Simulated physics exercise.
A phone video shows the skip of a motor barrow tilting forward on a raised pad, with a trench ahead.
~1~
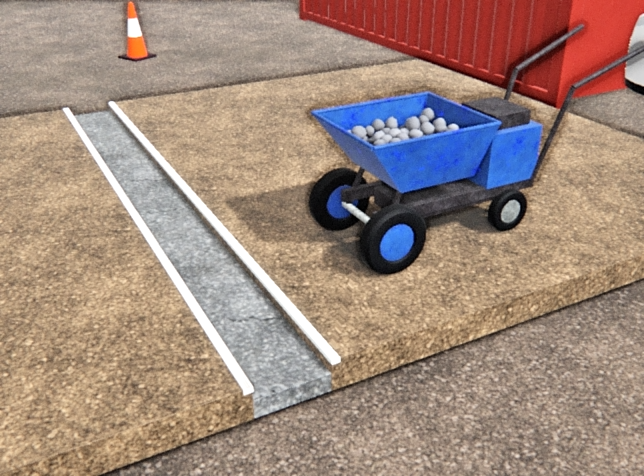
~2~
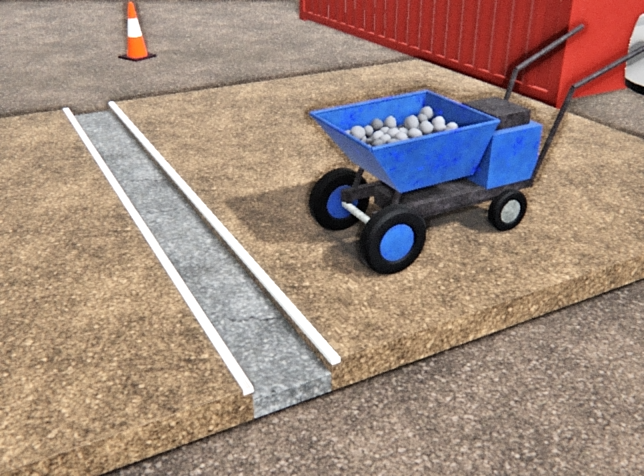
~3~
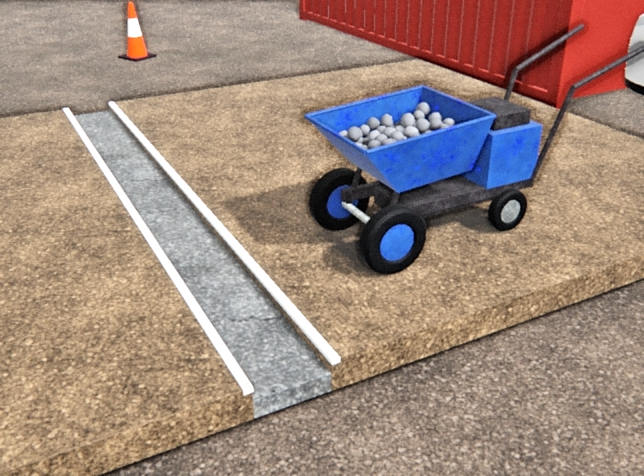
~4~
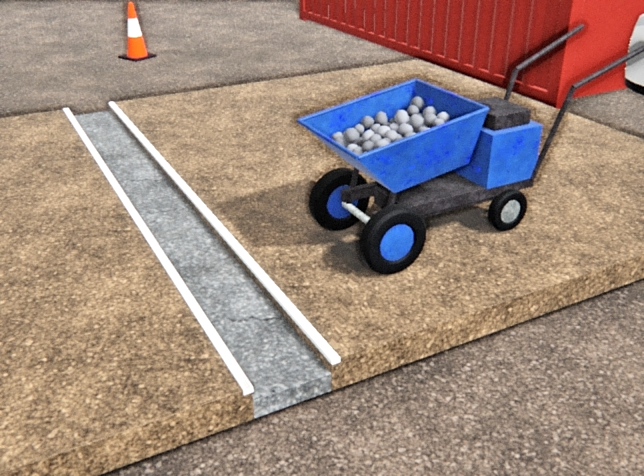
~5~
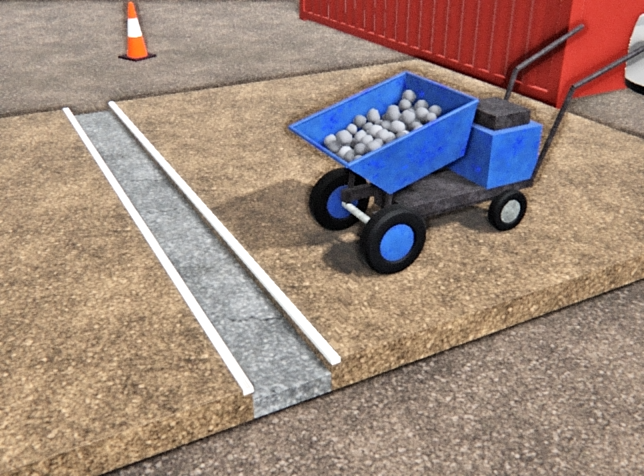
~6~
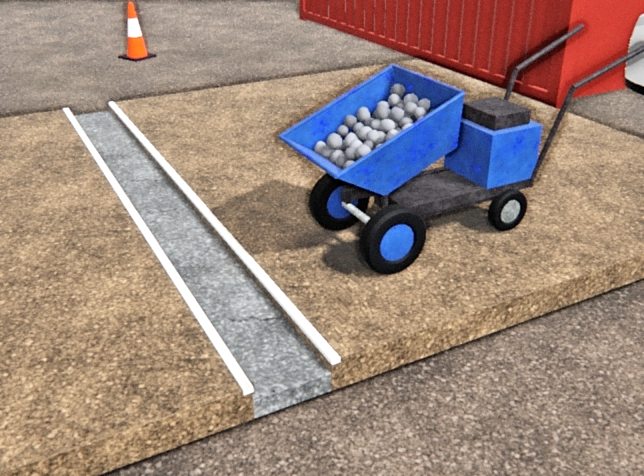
Blue skip of a motor barrow loaded with round grey cobbles tilting steadily forward to the left, facing a shallow white-edged trench.
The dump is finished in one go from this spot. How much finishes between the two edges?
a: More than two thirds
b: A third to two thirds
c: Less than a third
The answer is a.
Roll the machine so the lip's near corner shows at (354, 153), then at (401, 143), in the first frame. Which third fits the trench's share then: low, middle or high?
For the first position, more than two thirds; for the second, the middle third.
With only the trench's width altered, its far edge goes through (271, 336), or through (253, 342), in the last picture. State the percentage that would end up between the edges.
Around 30 percent first, around 60 percent second.
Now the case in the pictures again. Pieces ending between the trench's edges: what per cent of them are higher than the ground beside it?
Roughly 40 percent of them.
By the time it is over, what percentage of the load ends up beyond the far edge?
Roughly 10 per cent of the load.
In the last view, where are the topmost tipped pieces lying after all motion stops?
Around (234, 264).
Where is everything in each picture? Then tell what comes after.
Lip of the skip (373, 149), level; top of the load (416, 136), round cobbles; first edge of the trench (306, 325); far edge (223, 351), the trench over half as wide as the skip, and shallow for its width, in the first picture.
Lip of the skip (371, 150), tipped barely; top of the load (415, 135), in the second picture.
Lip of the skip (366, 153), tipped barely; top of the load (411, 133), in the third picture.
Lip of the skip (358, 158), tipped a little; top of the load (430, 119), in the fourth picture.
Lip of the skip (348, 166), tipped clearly; top of the load (422, 113), in the fifth picture.
Lip of the skip (337, 177), tipped clearly; top of the load (411, 108); first edge of the trench (306, 325); far edge (223, 351), in the sixth picture.
Just after the last frame, skip tipped steeply; every one in the skip.
A moment on, skip tipped right over; roughly two thirds in the skip; about a tenth short of the trench; roughly a quarter in or heaped over the trench; just a few beyond it; just a few falling.
Further on, skip tipped right over; about a tenth in the skip; about a tenth short of the trench; the larger part in or heaped over the trench; about a tenth beyond it.
When it is over, skip tipped right over; about a tenth in the skip; about a tenth short of the trench; the larger part in or heaped over the trench; about a tenth beyond it.
